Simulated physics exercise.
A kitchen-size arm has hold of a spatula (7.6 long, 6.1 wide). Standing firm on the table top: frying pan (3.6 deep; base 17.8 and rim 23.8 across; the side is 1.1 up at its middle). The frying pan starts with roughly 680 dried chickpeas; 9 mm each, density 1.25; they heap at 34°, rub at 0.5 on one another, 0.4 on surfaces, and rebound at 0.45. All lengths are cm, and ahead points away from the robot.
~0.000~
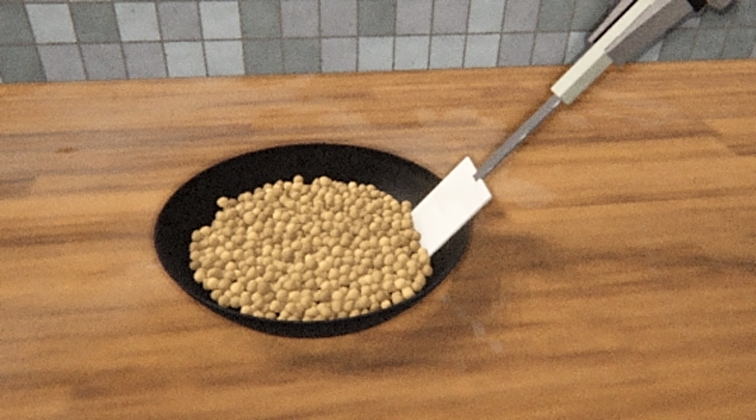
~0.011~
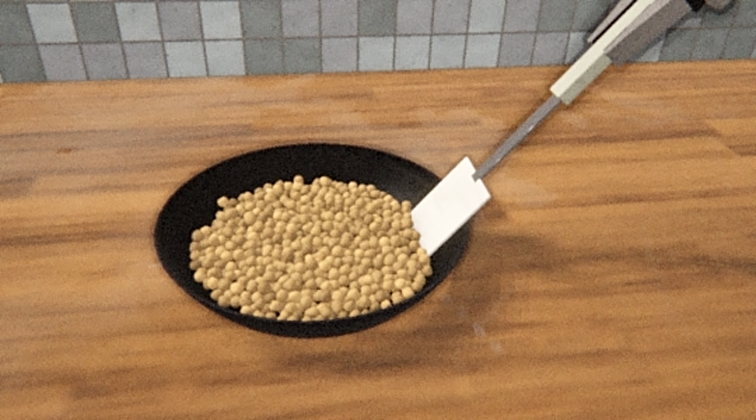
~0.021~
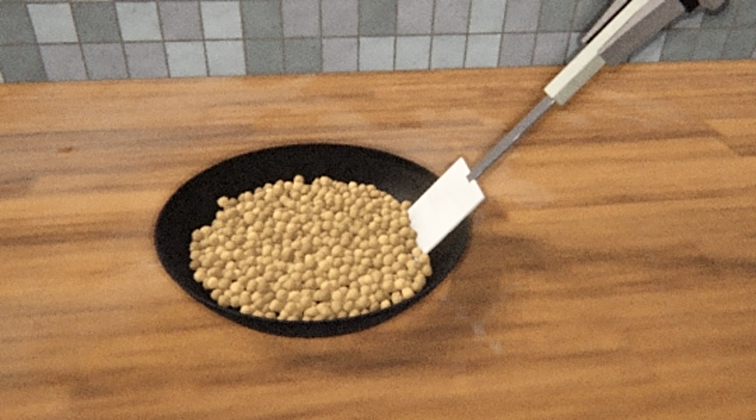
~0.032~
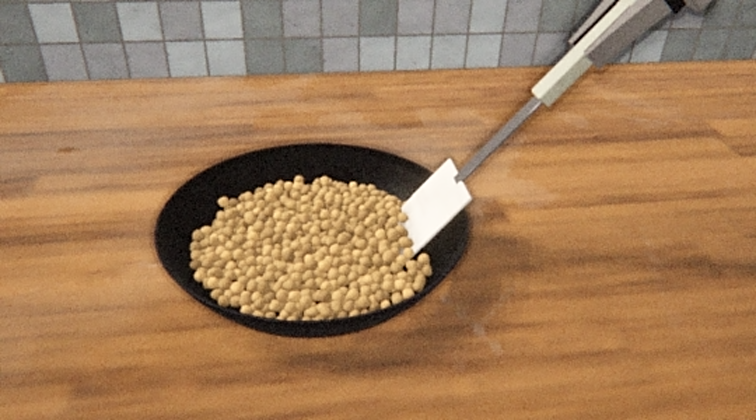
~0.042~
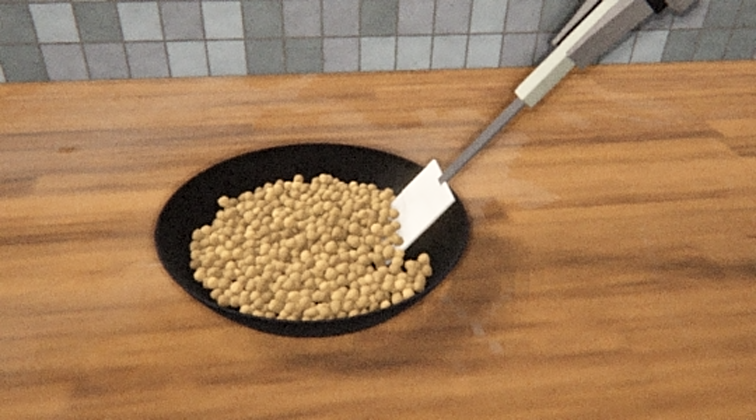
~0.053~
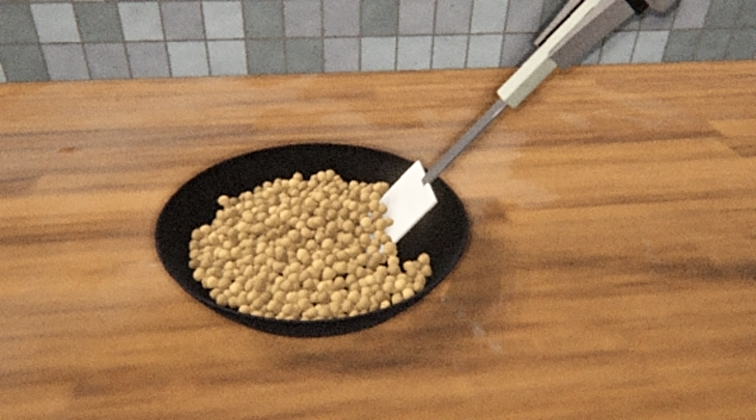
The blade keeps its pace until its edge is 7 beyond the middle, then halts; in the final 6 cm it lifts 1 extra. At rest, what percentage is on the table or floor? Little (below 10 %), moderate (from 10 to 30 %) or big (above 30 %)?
Share on the table or floor: Moderate (from 10 to 30 %).
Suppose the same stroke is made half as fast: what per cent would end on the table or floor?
Then about 0 per cent.
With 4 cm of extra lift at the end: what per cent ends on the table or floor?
About 15 per cent.
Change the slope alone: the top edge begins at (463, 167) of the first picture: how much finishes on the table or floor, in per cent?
About 15 per cent.
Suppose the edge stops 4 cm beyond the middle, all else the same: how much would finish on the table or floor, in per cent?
Then about 5 per cent.
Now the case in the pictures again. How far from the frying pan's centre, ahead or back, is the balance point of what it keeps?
Roughly 3.5 cm ahead.
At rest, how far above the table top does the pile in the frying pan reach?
Roughly 4.5 cm.
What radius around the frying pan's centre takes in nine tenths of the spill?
Some 50 cm.
After 0.08 s, sloping 50°, highest piece 6 above the table; 675 in the frying pan.
After 0.10 s, sloping 50°, highest piece 8 above the table; 675 in the frying pan.
After 0.32 s, sloping 50°, highest piece 4 above the table; 581 in the frying pan, 92 on the table or floor, 2 on the blade or in flight.
After 1.37 s, sloping 50°, highest piece 4 above the table; 580 in the frying pan, 95 on the table or floor.
At rest, 580 in the frying pan, 95 on the table or floor. That is 14 % on the table or floor.
